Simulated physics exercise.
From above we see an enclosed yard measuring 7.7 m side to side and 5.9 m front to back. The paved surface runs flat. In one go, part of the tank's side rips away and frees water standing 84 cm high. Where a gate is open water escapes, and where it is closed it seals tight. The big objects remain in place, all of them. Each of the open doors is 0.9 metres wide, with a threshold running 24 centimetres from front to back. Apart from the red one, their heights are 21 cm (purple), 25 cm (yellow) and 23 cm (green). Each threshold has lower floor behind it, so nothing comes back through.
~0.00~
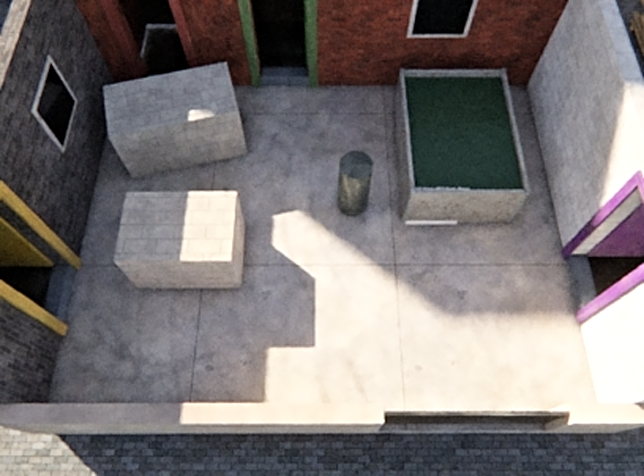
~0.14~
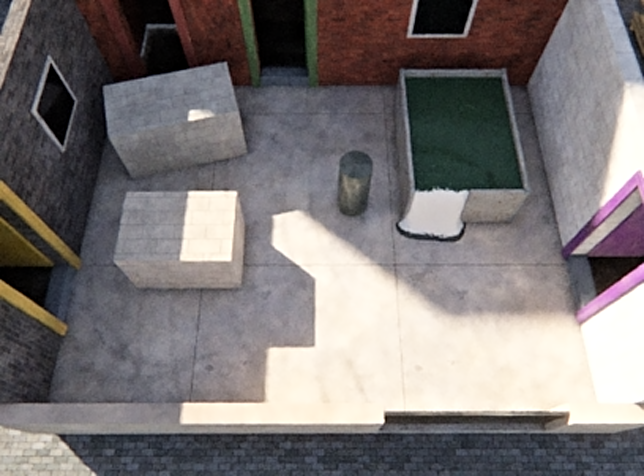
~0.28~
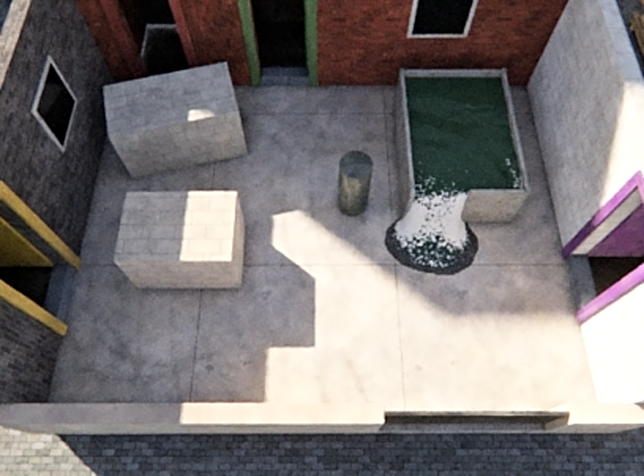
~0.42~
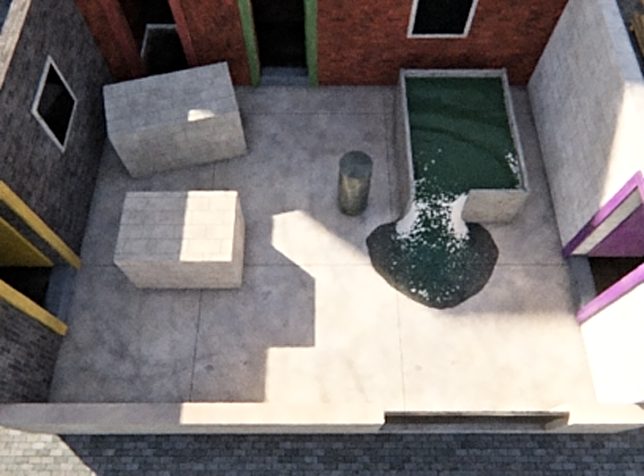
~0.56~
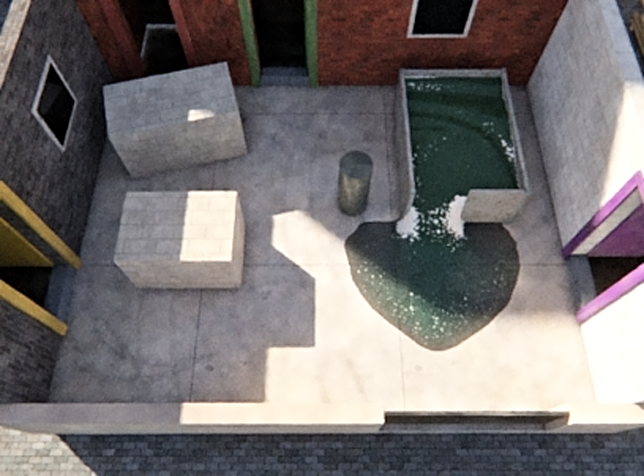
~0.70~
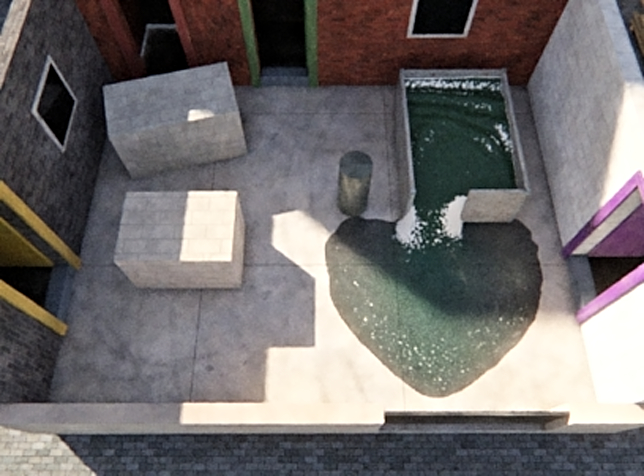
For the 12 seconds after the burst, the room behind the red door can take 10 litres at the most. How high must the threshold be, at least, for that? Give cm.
About 6.5 cm.
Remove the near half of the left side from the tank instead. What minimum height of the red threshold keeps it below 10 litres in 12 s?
That way, roughly 12.0 cm.
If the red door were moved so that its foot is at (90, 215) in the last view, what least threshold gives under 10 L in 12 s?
7.0 cm.
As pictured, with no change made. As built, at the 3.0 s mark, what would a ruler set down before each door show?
Lab note, cm: Red 0; purple 12; yellow 0; green 0.
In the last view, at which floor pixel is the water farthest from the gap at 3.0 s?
(46, 412).
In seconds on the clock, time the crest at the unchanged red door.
It peaks around 10.0 s.
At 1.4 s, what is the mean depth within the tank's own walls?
The average depth is some 59 cm.
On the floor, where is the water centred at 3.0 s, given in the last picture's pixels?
The balance point sits at roughly (417, 251).
After 1.4 s water covers 30 % of the floor, deepest (44 cm) near (430, 227); it has not reached the red door.
After 3.0 s water covers 45 % of the floor, deepest (30 cm) near (46, 412); it has not reached the red door.
After 12.0 s water covers 95 % of the floor, deepest (12 cm) near (189, 412); 6 cm at the red door, 12 litres in over its 6 cm threshold.
At the red door as built, the water arrived by 5.9 s and peaked near 8 cm at 9.8 s.
Run again over the same 12 s with other heights there, 15 litres in over 5.5 cm, 5 litres over 7.5 cm. The limit of 10 litres is kept from about 6.5 cm up.
